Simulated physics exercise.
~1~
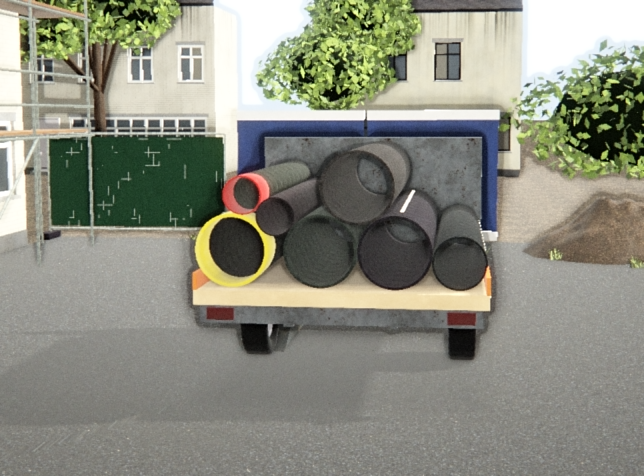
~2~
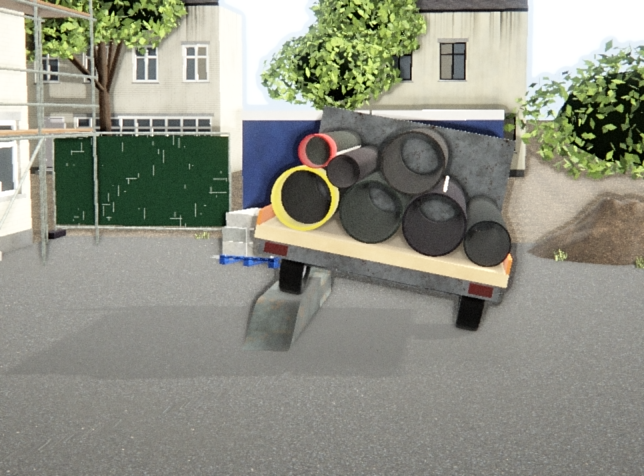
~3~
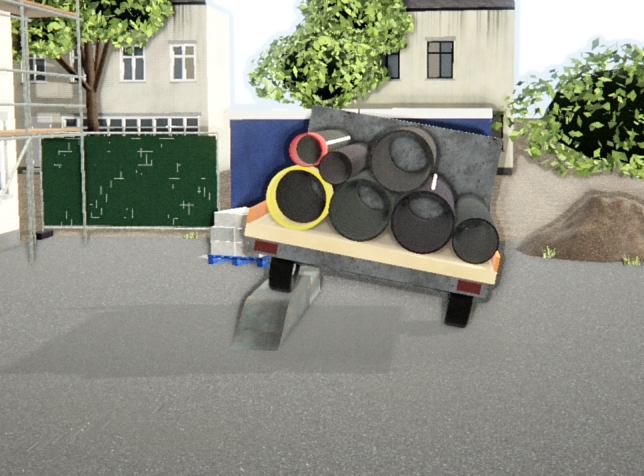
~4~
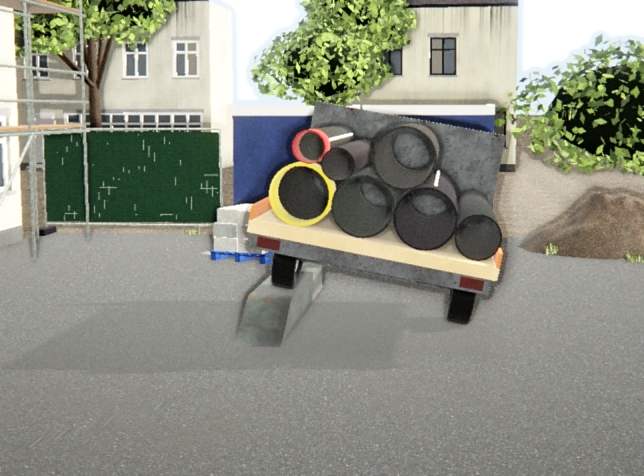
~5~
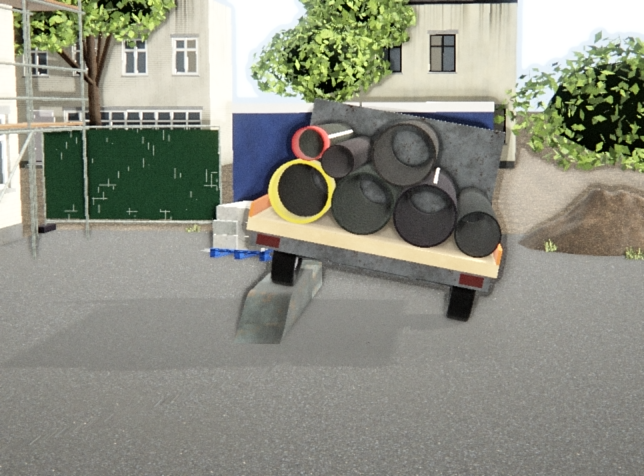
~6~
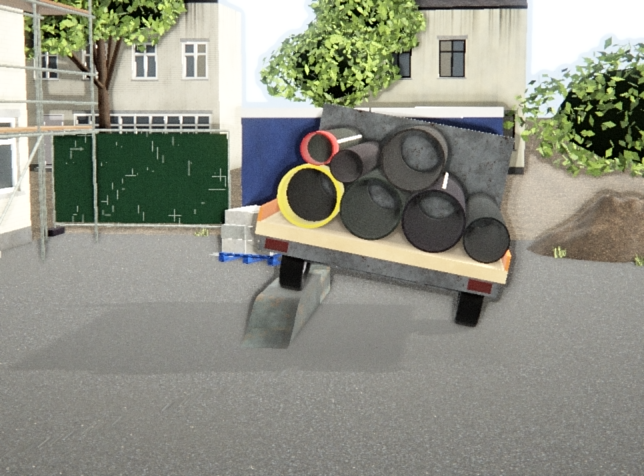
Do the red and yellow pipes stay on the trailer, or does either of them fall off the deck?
Both stay on the trailer. The red pipe remains up on the others and the yellow one remains on the tilted deck.
